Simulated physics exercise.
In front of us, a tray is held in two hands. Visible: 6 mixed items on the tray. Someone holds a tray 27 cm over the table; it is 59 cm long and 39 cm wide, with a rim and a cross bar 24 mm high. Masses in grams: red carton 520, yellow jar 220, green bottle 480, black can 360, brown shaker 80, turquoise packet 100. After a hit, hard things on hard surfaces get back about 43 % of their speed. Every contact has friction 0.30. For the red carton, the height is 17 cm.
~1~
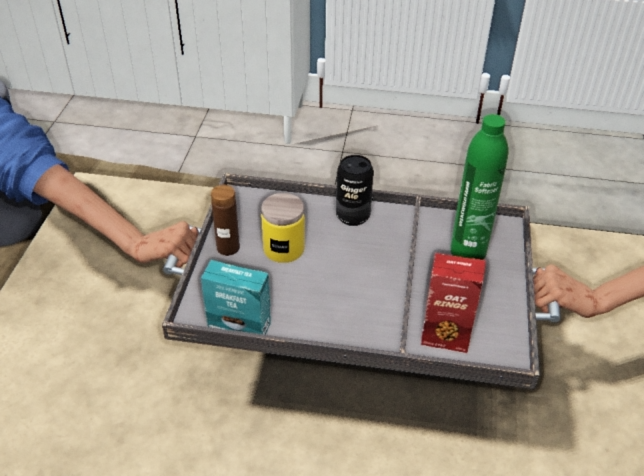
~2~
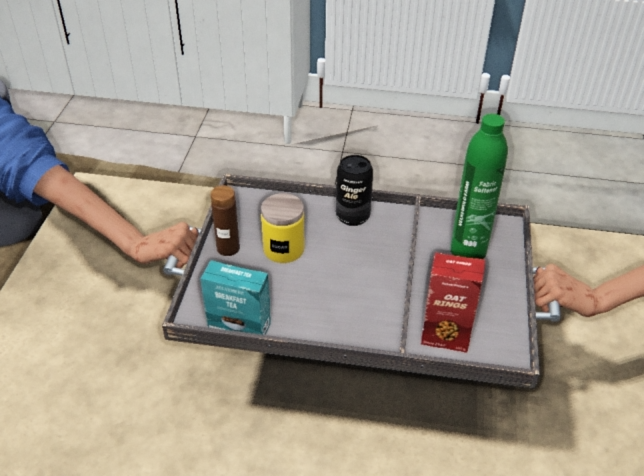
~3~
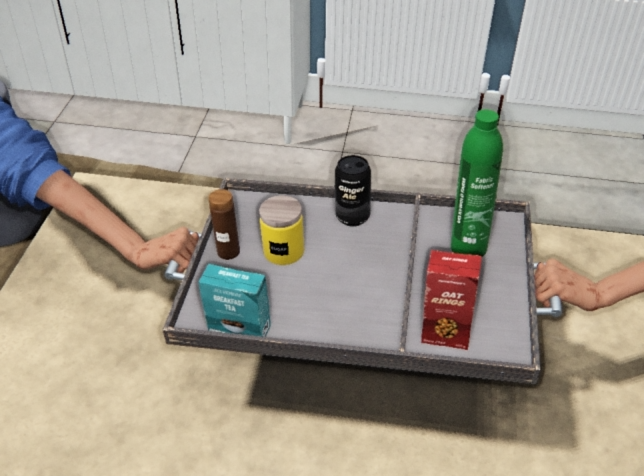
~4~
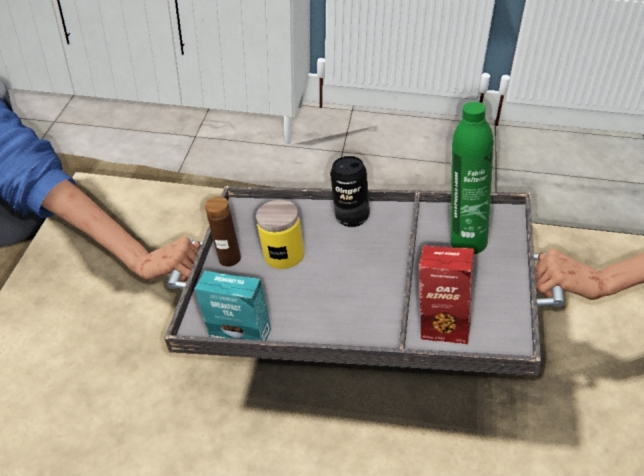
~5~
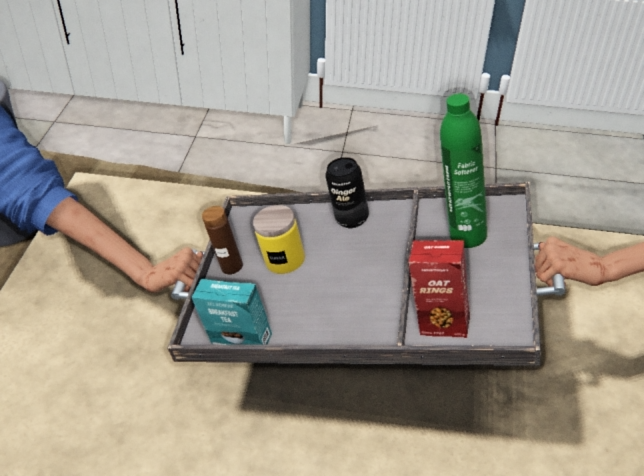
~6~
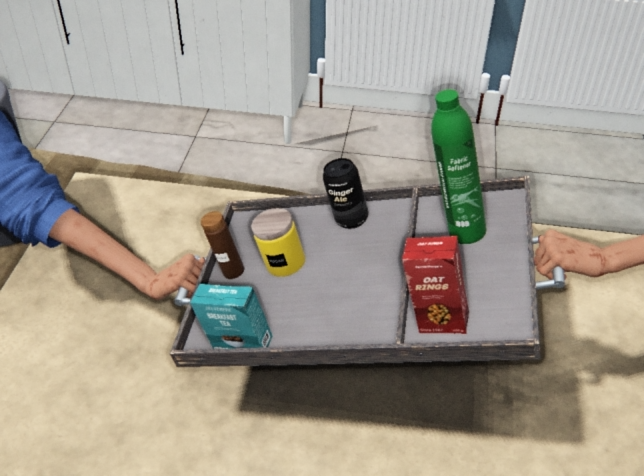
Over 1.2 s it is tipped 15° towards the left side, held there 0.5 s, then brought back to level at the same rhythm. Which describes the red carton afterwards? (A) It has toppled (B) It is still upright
The answer is B.
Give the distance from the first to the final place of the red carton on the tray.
About 1 cm.
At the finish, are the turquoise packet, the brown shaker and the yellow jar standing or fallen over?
Final state - turquoise packet: Remains on its base; brown shaker: Remains on its base; yellow jar: Remains on its base.
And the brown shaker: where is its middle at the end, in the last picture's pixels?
Look near (211, 221) and you'll find it.
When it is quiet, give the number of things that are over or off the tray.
2.
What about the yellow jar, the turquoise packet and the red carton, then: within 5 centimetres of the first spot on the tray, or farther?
Here is how it goes: The yellow jar moves off; next, the turquoise packet remains near its start; last, the red carton remains near its start.
Then, 0.70 s later than the last frame, tray at 15°, left edge down; green bottle rocked 68° off its seat; black can rocked 16° off its seat; yellow jar 2 cm from its spot.
Then, 1.00 s later than the last frame, tray at 13°, left edge down; green bottle on its side; black can on its side; yellow jar 5 cm from its spot.
Then, 1.90 s later than the last frame, tray level; green bottle on its side; black can on its side; yellow jar 8 cm from its spot.
When it is over, lying over on the tray, green bottle and black can; not toppled but over 5 cm from the start, yellow jar; the other 3 within 5 cm of the start. End places, in pixels of the last picture, red carton near (448, 304).
